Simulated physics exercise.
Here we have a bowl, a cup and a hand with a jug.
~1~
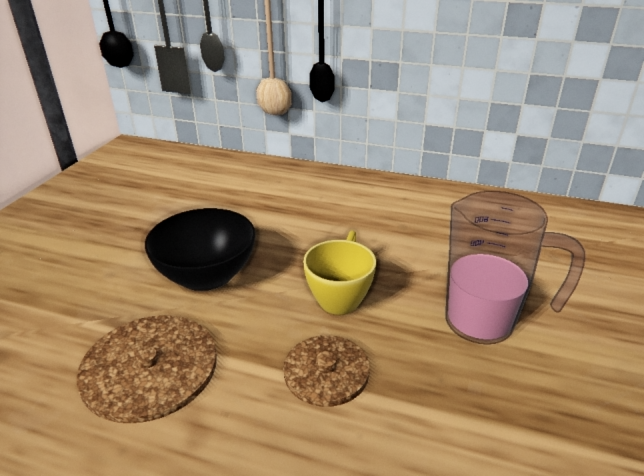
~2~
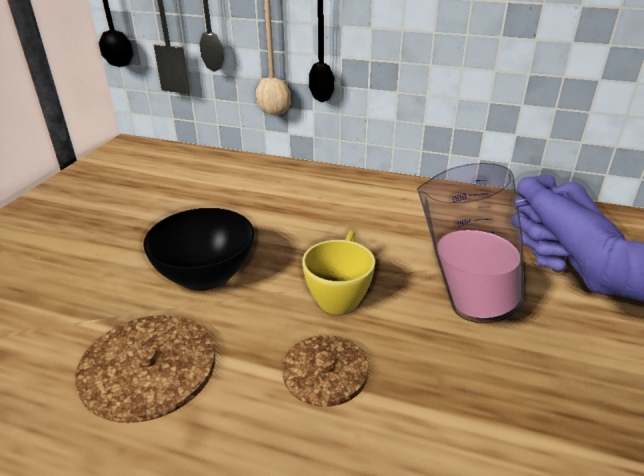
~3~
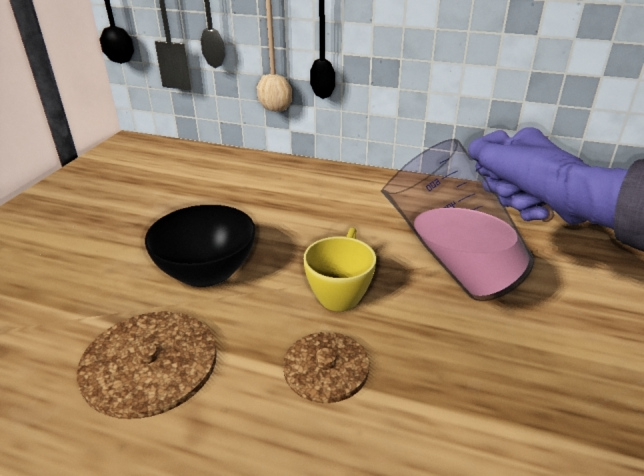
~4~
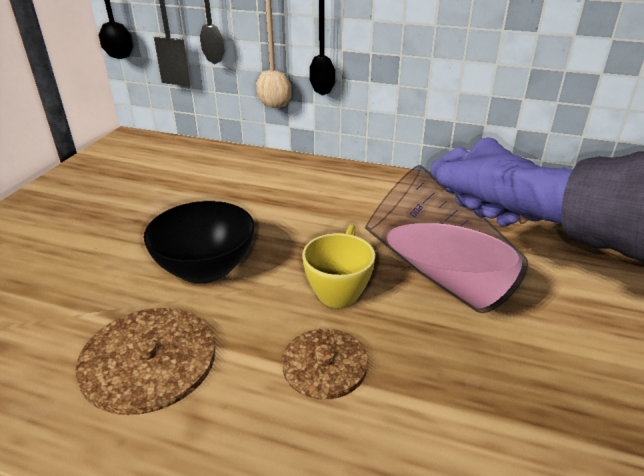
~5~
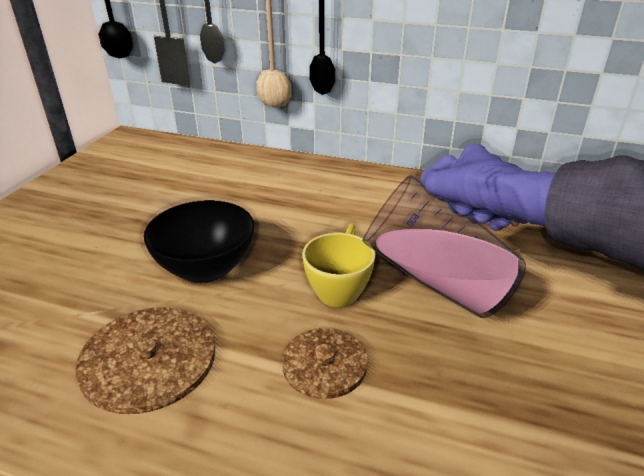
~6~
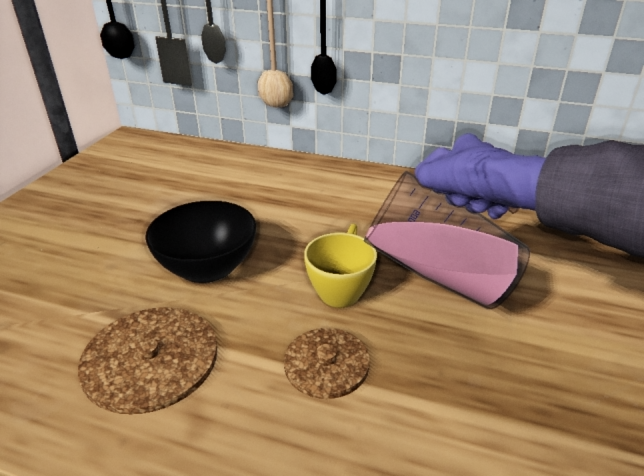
A purple-gloved hand with a dark grey sleeve comes in from the right and grips a clear measuring jug of pink liquid on a wooden countertop, seen from slightly above. A black bowl, a yellow cup and two brown speckled lids sit to the left, before blue-grey tiles and hanging utensils. The hand tilts the jug leftward, bringing its rim beside the cup, the liquid still inside.
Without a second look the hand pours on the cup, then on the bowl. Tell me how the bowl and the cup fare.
The bowl catches it; the cup catches it.
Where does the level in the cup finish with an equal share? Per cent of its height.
About 75 per cent.
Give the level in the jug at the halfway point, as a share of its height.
Some 20 per cent.
A moment on, the pink milk goes into the cup.
Further on, the pink milk goes into the bowl.
When it is over, the cup has its share inside; the bowl has its share inside.
